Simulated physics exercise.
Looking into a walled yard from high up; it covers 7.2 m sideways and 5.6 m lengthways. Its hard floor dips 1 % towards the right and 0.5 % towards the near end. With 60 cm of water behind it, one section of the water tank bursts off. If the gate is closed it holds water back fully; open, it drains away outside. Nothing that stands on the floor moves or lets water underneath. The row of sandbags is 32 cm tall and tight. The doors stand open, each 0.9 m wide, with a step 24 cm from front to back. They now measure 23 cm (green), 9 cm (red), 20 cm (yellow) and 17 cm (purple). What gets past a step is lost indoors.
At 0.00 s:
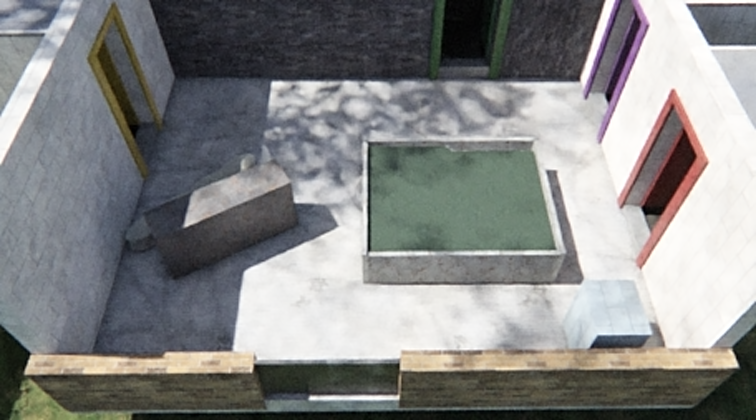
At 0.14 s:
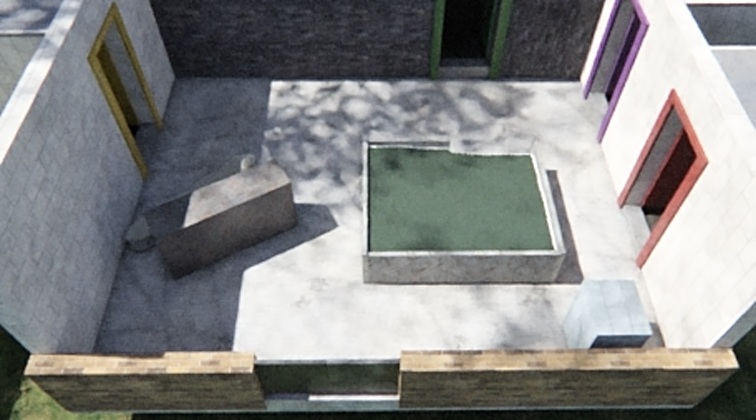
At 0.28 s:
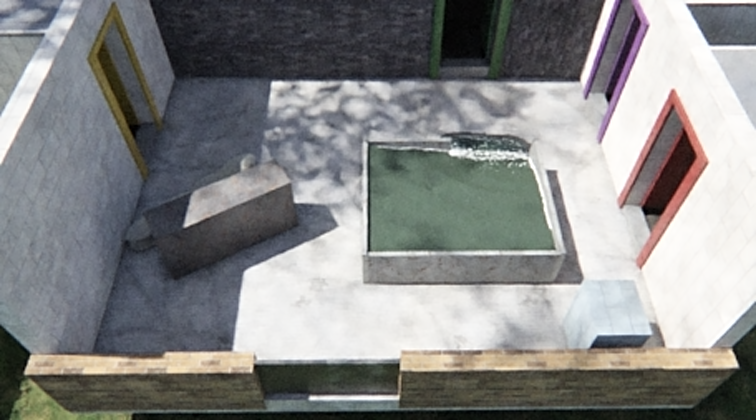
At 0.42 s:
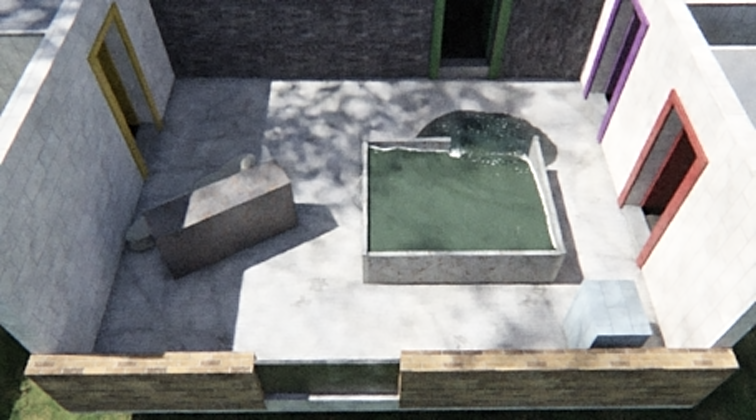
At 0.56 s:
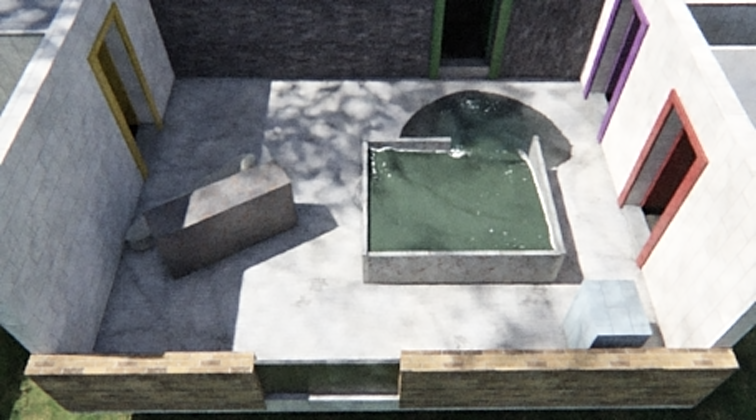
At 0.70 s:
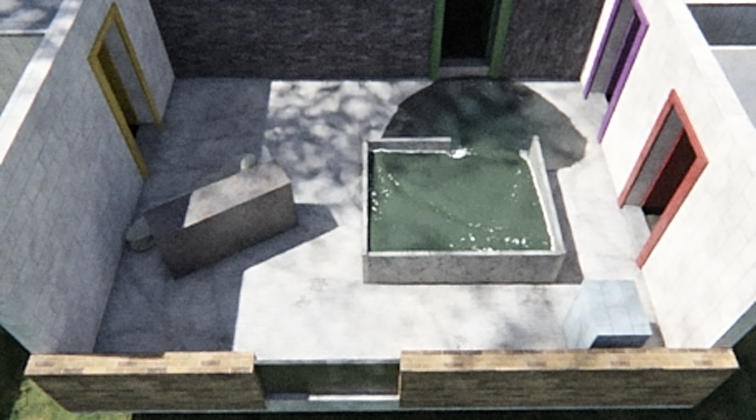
A walled yard held a low tank of green water, still at first, until part of its far side gave way and water poured out, spreading in a widening dark patch across the pale floor.
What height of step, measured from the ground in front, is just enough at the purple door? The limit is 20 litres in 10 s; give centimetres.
About 22 cm.
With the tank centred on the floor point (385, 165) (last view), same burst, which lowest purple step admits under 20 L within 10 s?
Some 23 cm.
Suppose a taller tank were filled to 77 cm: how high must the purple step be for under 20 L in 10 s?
Then roughly 29 cm.
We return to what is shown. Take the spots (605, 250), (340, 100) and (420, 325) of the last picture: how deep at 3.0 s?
In that order: 0, 5 and 0 cm.
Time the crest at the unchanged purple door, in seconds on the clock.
Near 2.4 s.
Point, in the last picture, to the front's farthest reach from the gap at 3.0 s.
At about (196, 78).
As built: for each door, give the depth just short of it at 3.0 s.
Depths in cm: Green 28, red 0, yellow 0, purple 24.
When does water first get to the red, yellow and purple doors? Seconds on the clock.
Arrival: Red 3.2 s, yellow 4.0 s, purple 1.0 s.
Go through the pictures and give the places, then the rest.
The water tank at (456, 196) is whole and still, 60 cm deep; the purple door at (611, 70) is dry, in the first frame.
The front is at a hidden place, 0.2 m from the gap on the far side; 0.2 m2 of floor is wet, 60 cm left at the back, in the second frame.
The gap is on the far side, the front 0.8 m out at (461, 136); the back of the water tank holds 60 cm, in the third frame.
The gap is on the far side, the front 1.3 m out at (454, 115); the back of the water tank holds 60 cm, in the fourth frame.
The front is at (459, 96), 1.7 m from the gap on the far side; 3.2 m2 of floor is wet, 59 cm left at the back, in the fifth frame.
Water pours out on the far side and has run 2.2 m, to (450, 78); about 5 cm deep outside, 55 cm at the back; the purple door at (611, 70), 2.3 m from the gap, is still 0.5 m from the nearest water, in the sixth frame.
After 1.4 s water covers 20 % of the floor, deepest (34 cm) near (480, 78); 9 cm at the purple door, 0 litres in over its 17 cm step.
After 3.0 s water covers 35 % of the floor, deepest (30 cm) near (571, 78); 24 cm at the purple door, 34 litres in over its 17 cm step.
After 10.0 s water covers 95 % of the floor, deepest (14 cm) near (664, 379); 11 cm at the purple door, 74 litres in over its 17 cm step.
At the purple door as built, the water arrived by 1.0 s and peaked near 28 cm at 2.4 s.
With a step of 19 cm, 46 litres would have come in within the 10 s; with 25.5 cm, 9 litres. So under 20 litres takes about 22 cm.
